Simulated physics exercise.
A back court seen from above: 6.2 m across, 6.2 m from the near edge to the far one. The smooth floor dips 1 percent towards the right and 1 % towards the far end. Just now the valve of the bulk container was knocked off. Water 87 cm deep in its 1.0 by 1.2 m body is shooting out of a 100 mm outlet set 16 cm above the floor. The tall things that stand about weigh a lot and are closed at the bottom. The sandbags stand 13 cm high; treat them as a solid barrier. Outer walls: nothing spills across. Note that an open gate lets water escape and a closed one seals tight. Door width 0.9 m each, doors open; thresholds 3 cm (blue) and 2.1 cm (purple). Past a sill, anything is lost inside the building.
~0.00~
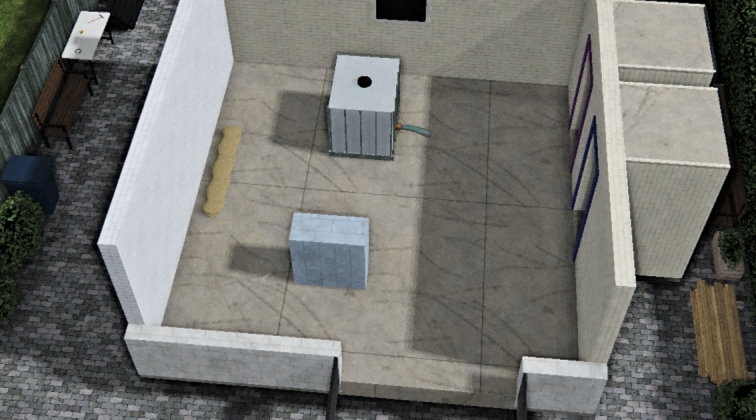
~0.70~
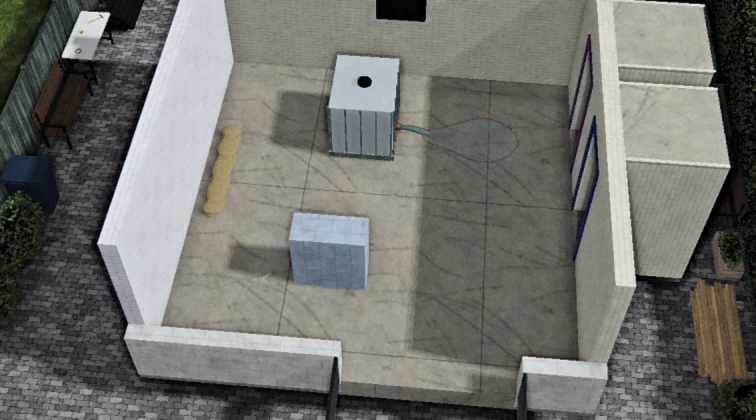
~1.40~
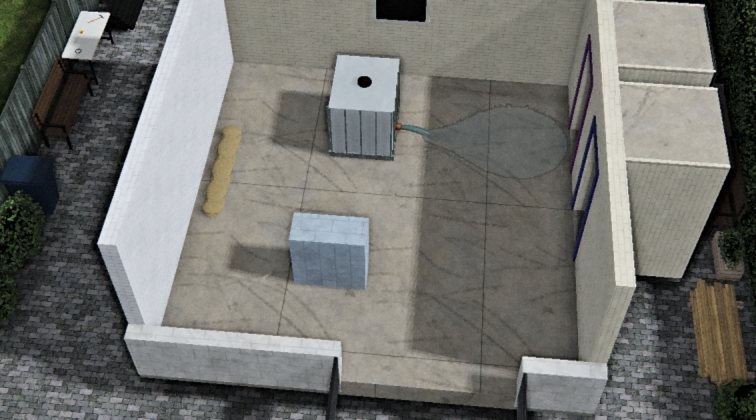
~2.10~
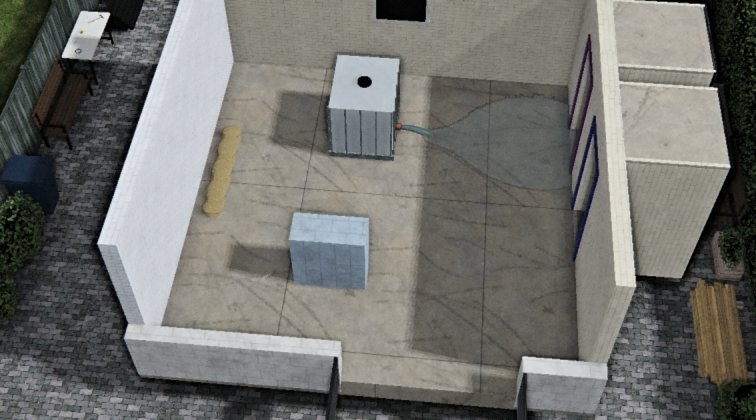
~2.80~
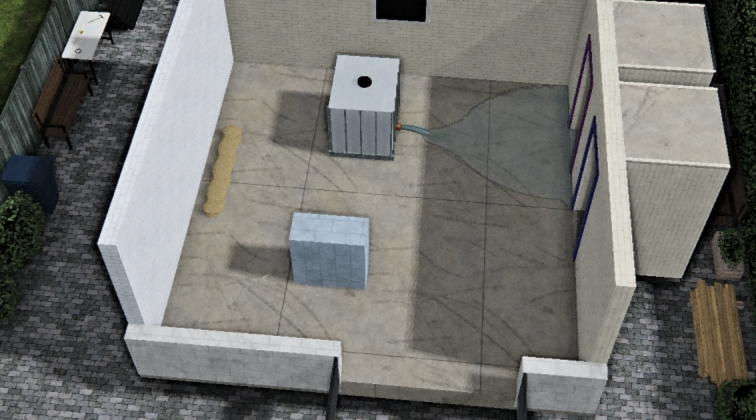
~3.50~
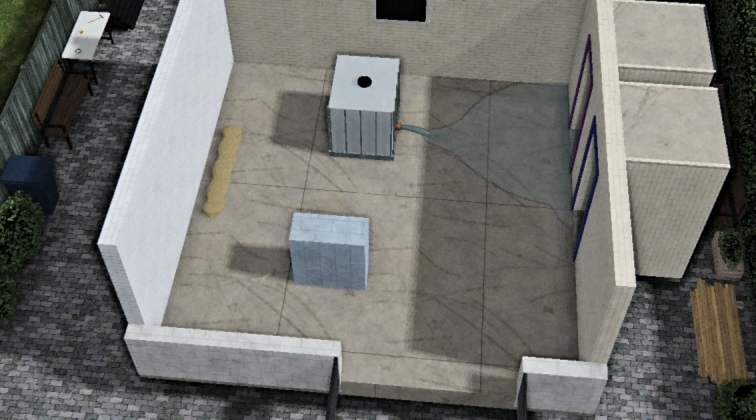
In a walled back court seen from above, a thin jet of water shoots from the right side of a pale, boxy container onto the dry floor. The water spreads rightward in a rounded, widening sheet, reaches the right-hand wall, then fans out along its base, while everything else stays still.
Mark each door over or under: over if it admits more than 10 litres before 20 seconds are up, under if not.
Blue door: Under, purple door: Over.
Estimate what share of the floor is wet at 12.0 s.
It comes to about 30 percent wet.
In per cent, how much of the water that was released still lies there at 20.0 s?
Some 74 per cent remains.
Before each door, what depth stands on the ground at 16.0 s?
Depths in centimetres: Blue 2.5, purple 5.0.
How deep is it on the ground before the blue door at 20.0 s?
About 2.5 cm deep.
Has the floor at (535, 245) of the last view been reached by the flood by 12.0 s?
Soaked.
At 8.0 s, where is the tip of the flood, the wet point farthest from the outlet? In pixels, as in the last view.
At about (575, 292).
After 5.0 s water covers 15 % of the floor and is deepest (6 cm) near (568, 86); blue door 1.2 cm at the sill, 0 L in, purple door 4.8 cm at the sill, 17 L in.
After 8.0 s water covers 20 % of the floor and is deepest (6 cm) near (568, 86); blue door 1.7 cm at the sill, 0 L in, purple door 4.8 cm at the sill, 35 L in.
After 12.0 s water covers 30 % of the floor and is deepest (6 cm) near (568, 86); blue door 2.1 cm at the sill, 0 L in, purple door 4.7 cm at the sill, 58 L in.
After 16.0 s water covers 35 % of the floor and is deepest (6 cm) near (568, 86); blue door 2.4 cm at the sill, 0 L in, purple door 4.9 cm at the sill, 81 L in.
After 20.0 s water covers 40 % of the floor and is deepest (7 cm) near (568, 86); blue door 2.6 cm at the sill, 0 L in, purple door 5 cm at the sill, 105 L in.
